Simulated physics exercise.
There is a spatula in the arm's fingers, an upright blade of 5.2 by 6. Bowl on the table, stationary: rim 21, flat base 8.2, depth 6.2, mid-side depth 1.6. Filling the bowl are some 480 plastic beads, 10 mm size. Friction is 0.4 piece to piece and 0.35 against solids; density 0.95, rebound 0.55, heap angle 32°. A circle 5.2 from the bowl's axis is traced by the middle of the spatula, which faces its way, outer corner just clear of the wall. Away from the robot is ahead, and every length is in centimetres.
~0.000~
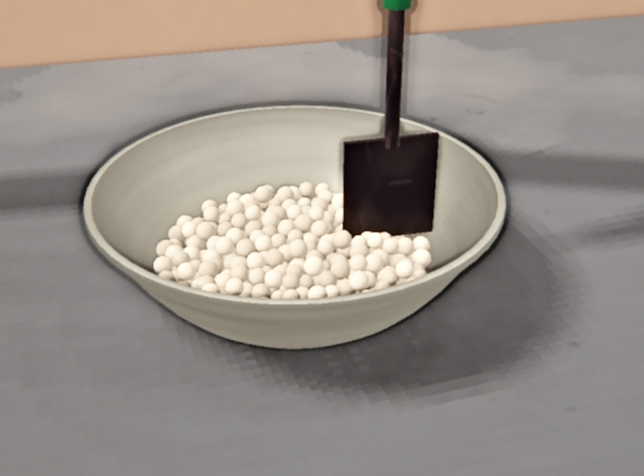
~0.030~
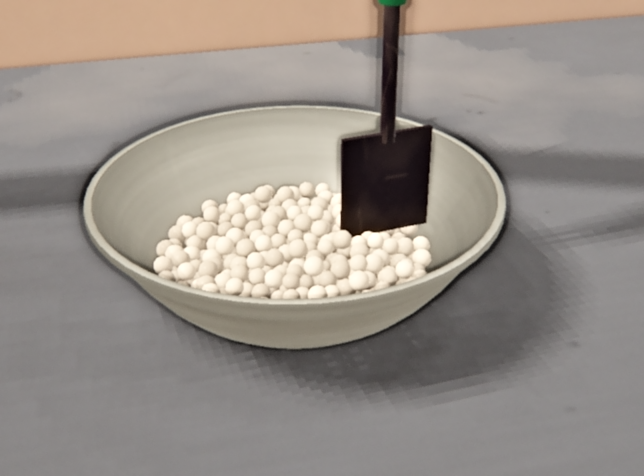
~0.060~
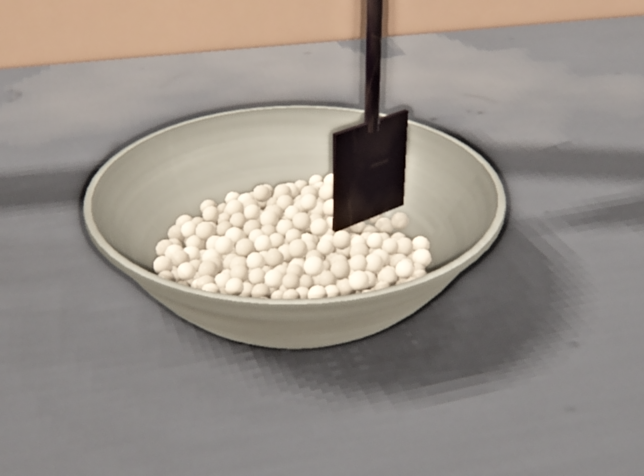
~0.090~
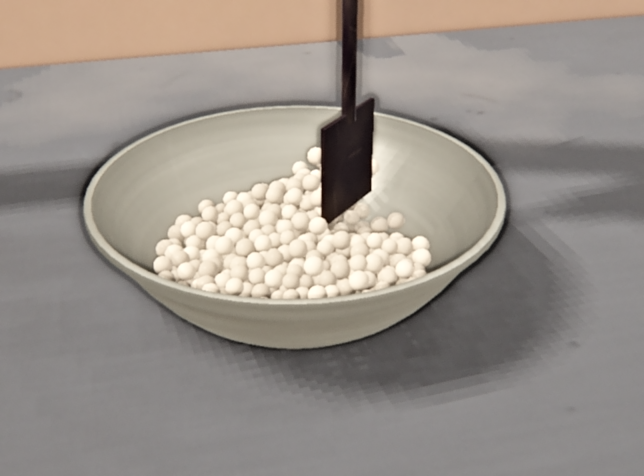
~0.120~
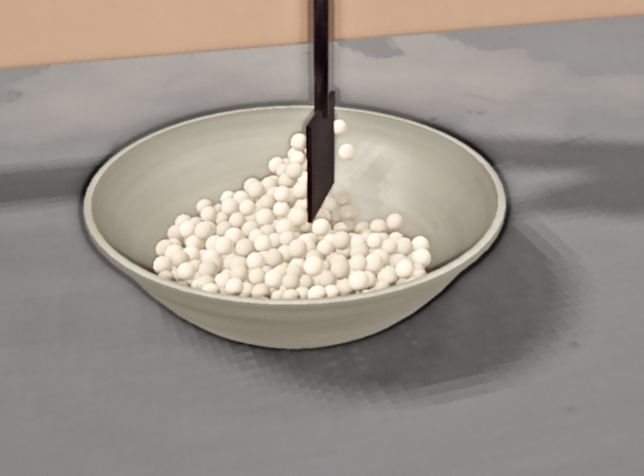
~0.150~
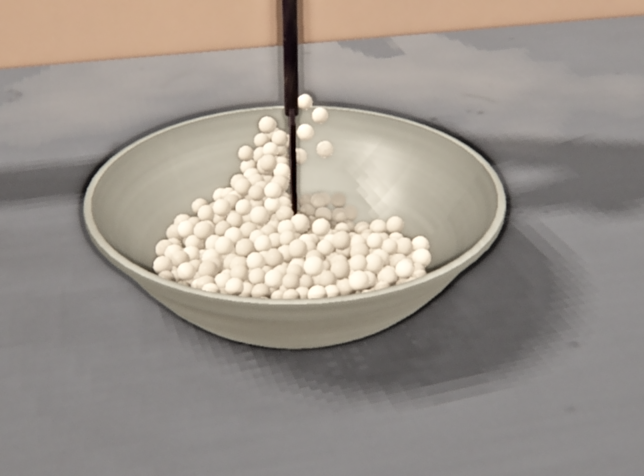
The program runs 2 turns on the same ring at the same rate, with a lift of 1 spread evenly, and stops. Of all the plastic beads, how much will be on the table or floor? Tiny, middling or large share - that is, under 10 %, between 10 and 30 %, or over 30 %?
The share is tiny, under 10 %.
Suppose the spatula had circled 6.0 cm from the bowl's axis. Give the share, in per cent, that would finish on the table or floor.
That would come to roughly 0 percent.
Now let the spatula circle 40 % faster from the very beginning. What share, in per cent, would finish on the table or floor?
I'd say close to 20 %.
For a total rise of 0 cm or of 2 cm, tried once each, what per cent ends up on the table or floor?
Close to 15 percent and close to 5 percent.
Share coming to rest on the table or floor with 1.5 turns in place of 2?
5 %.
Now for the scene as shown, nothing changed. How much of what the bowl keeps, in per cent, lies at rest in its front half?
Roughly 50 percent of it.
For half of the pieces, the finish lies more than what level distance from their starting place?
My guess is close to 3 centimetres.
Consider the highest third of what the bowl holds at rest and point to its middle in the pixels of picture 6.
I'd put it at about (307, 244).
By 0.56 s, 331° round, highest piece 8 above the table; 457 in the bowl, 15 on the table or floor, 8 in flight or on the tool.
By 0.97 s, 222° round, highest piece 8 above the table; 450 in the bowl, 29 on the table or floor, 1 in flight or on the tool.
By 1.38 s, 0° round, highest piece 5 above the table; 450 in the bowl, 30 on the table or floor.
By 2.08 s, 0° round, highest piece 5 above the table; 450 in the bowl, 30 on the table or floor.
Final count, 450 in the bowl, 30 on the table or floor. That is 6 % on the table or floor.
